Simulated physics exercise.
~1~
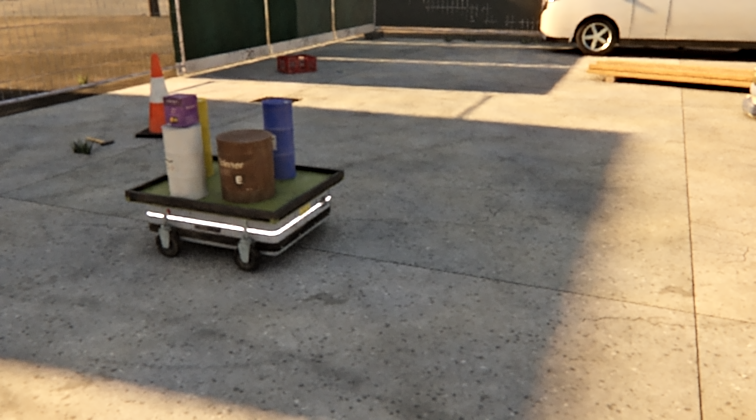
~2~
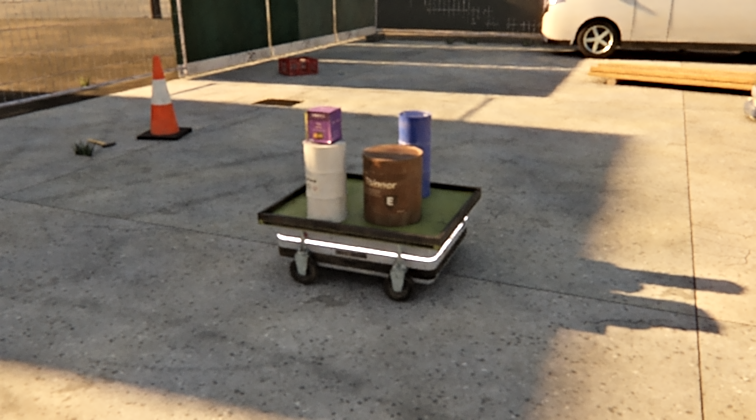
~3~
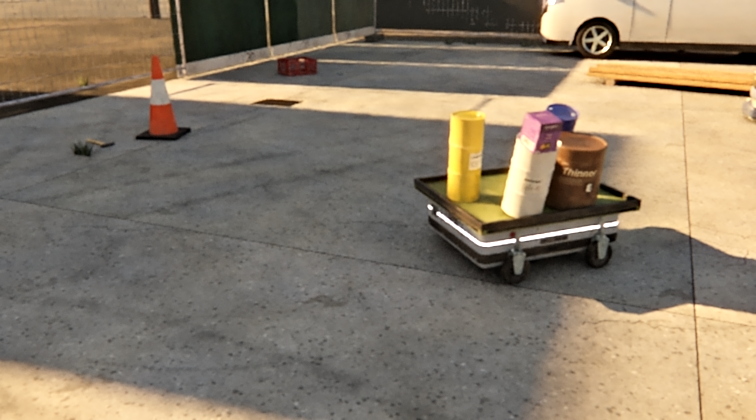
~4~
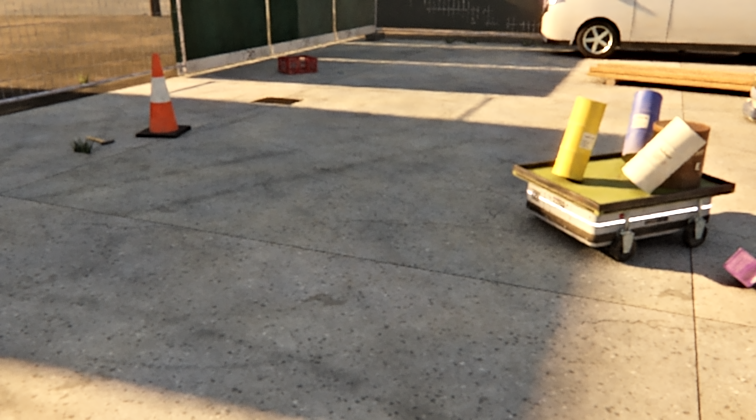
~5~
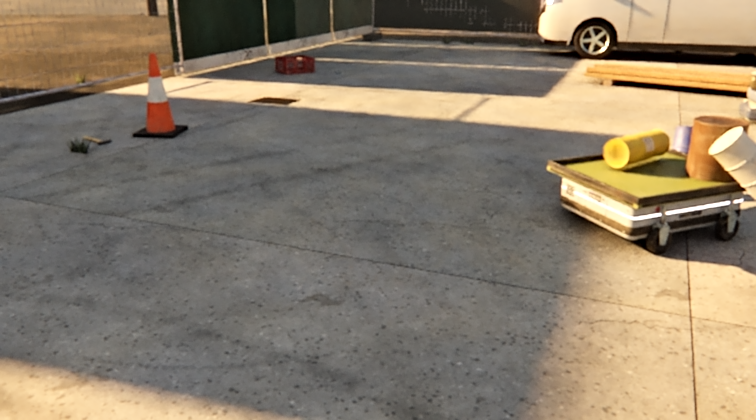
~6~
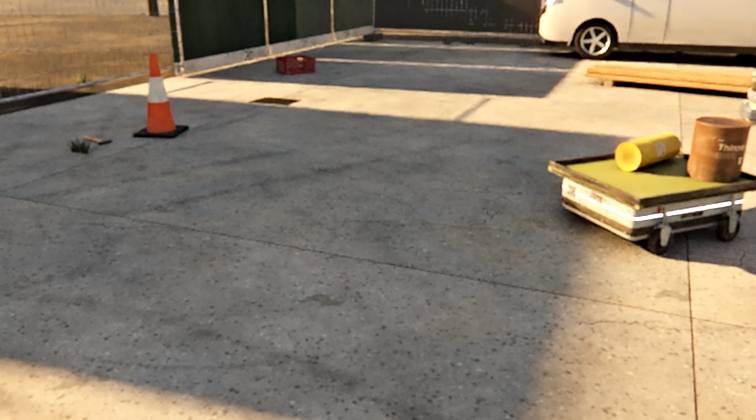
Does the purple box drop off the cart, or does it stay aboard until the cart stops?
The purple box drops off the cart. It rides on top of the white canister, which tilts during the turn, and then it is seen down beside the cart at the right.
